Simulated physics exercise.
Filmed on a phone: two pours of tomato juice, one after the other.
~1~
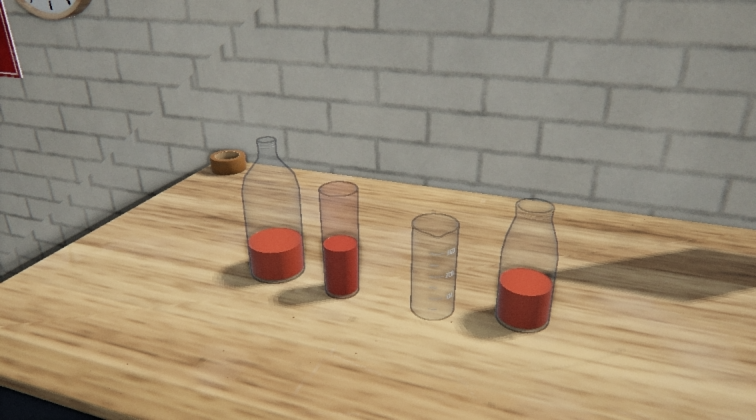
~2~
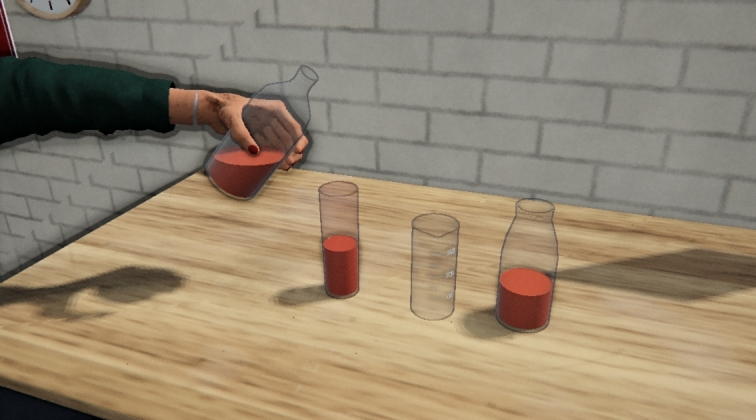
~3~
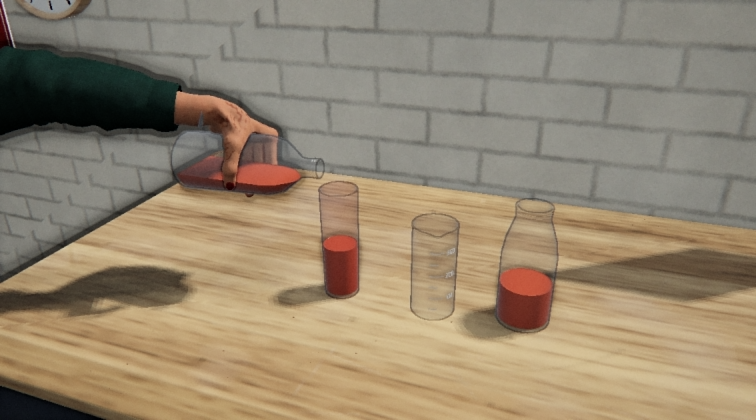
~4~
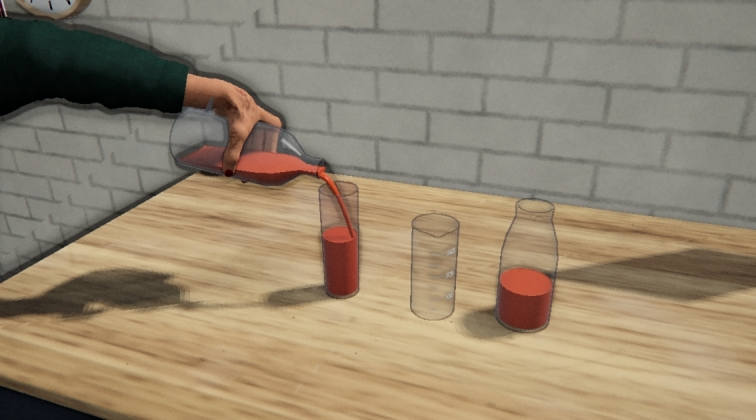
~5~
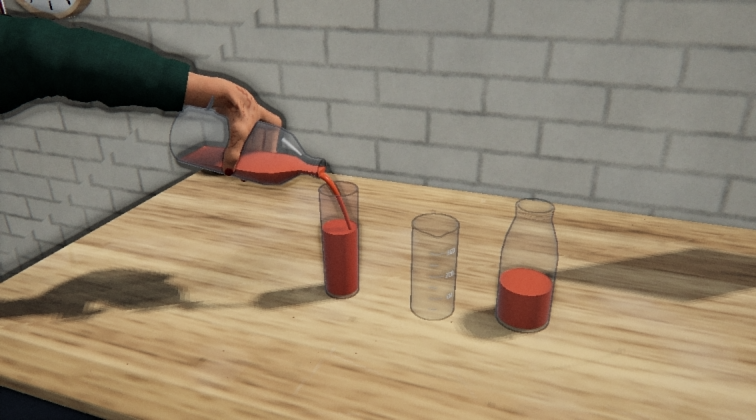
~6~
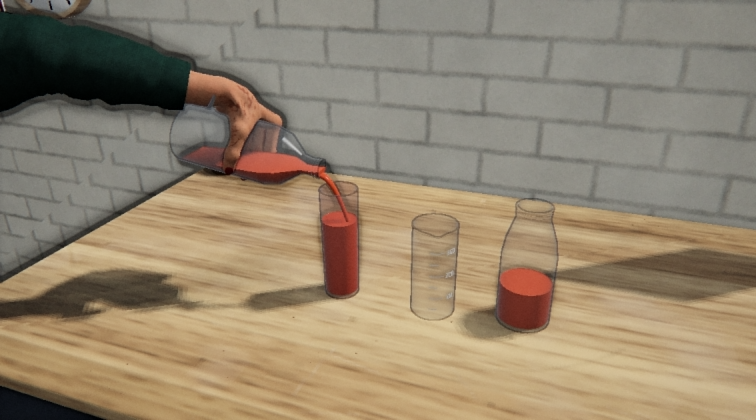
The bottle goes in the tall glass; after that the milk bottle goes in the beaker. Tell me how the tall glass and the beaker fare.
The tall glass overflows and the beaker has room for it.
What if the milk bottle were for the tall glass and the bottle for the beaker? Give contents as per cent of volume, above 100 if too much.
About 110 and 70 per cent.
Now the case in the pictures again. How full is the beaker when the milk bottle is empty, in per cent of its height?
Some 50 per cent.
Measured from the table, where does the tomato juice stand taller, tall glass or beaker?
Higher in the tall glass.
Next, the tall glass is nearly full.
After that, the tall glass is full to the brim with a puddle round it.
Finally, the tall glass is full to the brim with a puddle round it; the beaker is about half full.
